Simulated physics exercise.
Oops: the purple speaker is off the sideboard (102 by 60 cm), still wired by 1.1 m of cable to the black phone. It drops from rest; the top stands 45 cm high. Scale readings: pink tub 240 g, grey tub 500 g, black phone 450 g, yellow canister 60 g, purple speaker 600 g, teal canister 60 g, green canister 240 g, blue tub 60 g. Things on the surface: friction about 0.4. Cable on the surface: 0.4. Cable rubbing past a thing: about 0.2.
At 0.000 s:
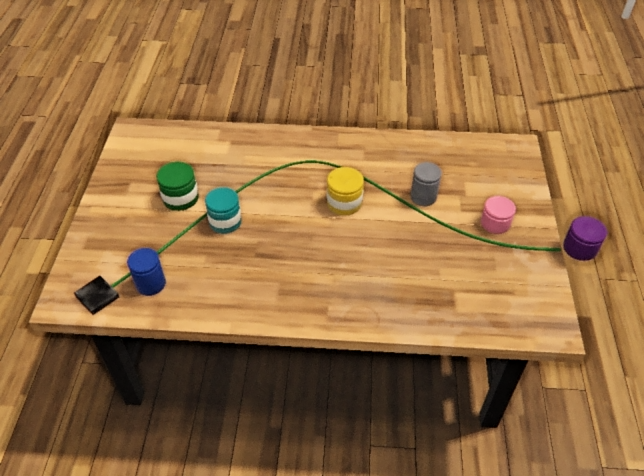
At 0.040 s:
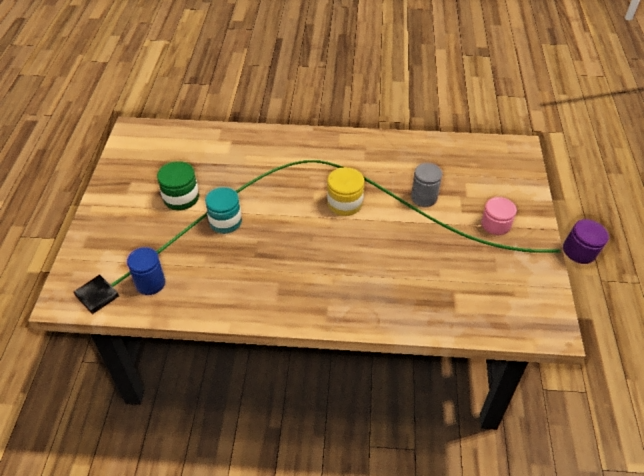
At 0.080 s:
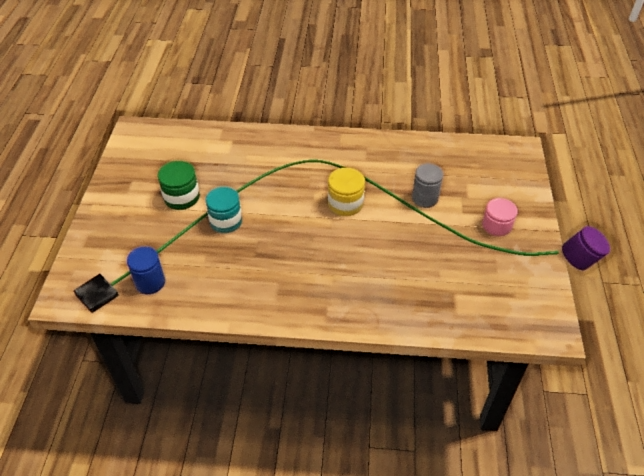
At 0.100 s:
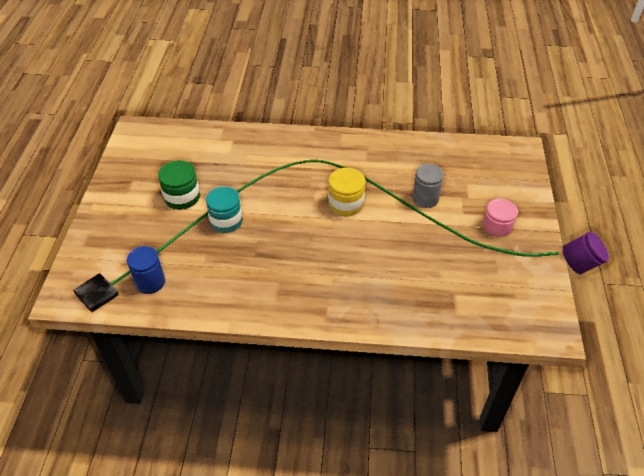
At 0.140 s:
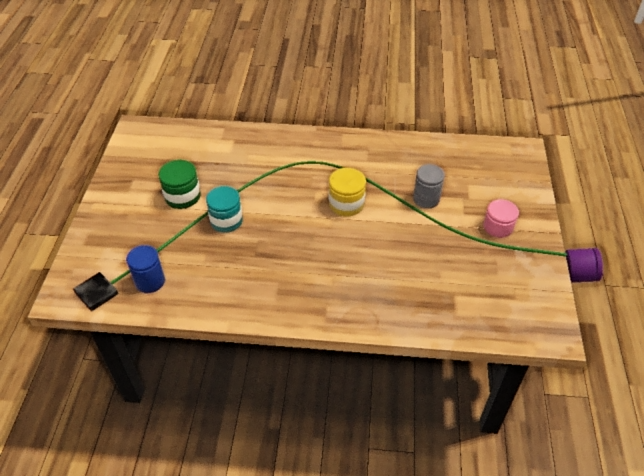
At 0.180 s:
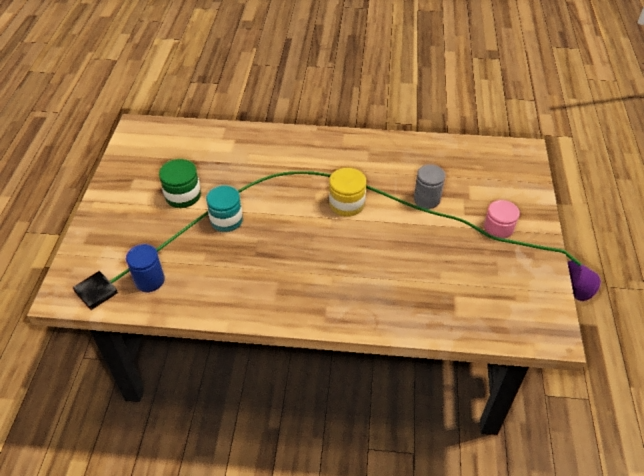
To begin with, a green cable curves across a wooden table from a black phone at left, among colourful lidded containers, to a purple one just beyond the right edge. The purple one tips over and drops slightly beside the edge, and then the cable shifts and straightens somewhat.
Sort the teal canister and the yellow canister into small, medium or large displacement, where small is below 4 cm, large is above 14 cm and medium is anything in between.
Teal canister: Large; yellow canister: Large.
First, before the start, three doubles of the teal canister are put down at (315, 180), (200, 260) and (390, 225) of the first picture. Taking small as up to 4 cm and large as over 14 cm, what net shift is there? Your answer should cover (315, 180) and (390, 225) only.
Big, then big.
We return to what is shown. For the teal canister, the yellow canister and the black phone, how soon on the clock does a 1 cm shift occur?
Clock readings - teal canister 0.24 s, yellow canister 0.24 s, black phone 0.32 s.
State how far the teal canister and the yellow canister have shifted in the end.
About: Teal canister over the edge, yellow canister off the top.
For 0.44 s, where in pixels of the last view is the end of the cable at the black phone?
At about (148, 282).
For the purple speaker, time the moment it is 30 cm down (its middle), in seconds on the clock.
That is: 0.34 s.
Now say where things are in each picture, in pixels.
The first frame shows shows, teal canister (221, 198); yellow canister (345, 179); cable runs through (504, 245) (407, 204) (323, 163).
The second frame shows shows, purple speaker (590, 232); cable runs through (504, 247) (324, 162).
The third frame shows shows, purple speaker (586, 248); cable runs through (503, 250) (325, 162).
The fourth frame shows shows, purple speaker (586, 253); cable runs through (503, 251) (325, 162).
The fifth frame shows shows, purple speaker (583, 265); cable runs through (509, 247) (327, 164).
The sixth frame shows shows, teal canister (223, 196); yellow canister (348, 180); cable runs through (531, 246).
By 0.4 s, the cable's tail end at (148, 282); yellow canister 36 cm off its start, teal canister on its side, 31 cm off its start, blue tub 7 cm off its start.
By 0.7 s, the cable's tail end at (186, 277); yellow canister over the edge, teal canister over the edge, black phone 14 cm off its start.
By 0.9 s, the cable's tail end at (189, 277); yellow canister over the edge, teal canister over the edge, black phone 14 cm off its start at (171, 273).
By 1.2 s, the cable's tail end at (189, 277); yellow canister over the edge, teal canister over the edge, black phone 14 cm off its start.
By 2.4 s, the cable's tail end at (189, 277); yellow canister over the edge, teal canister over the edge, black phone 14 cm off its start at (171, 273), purple speaker over the edge.
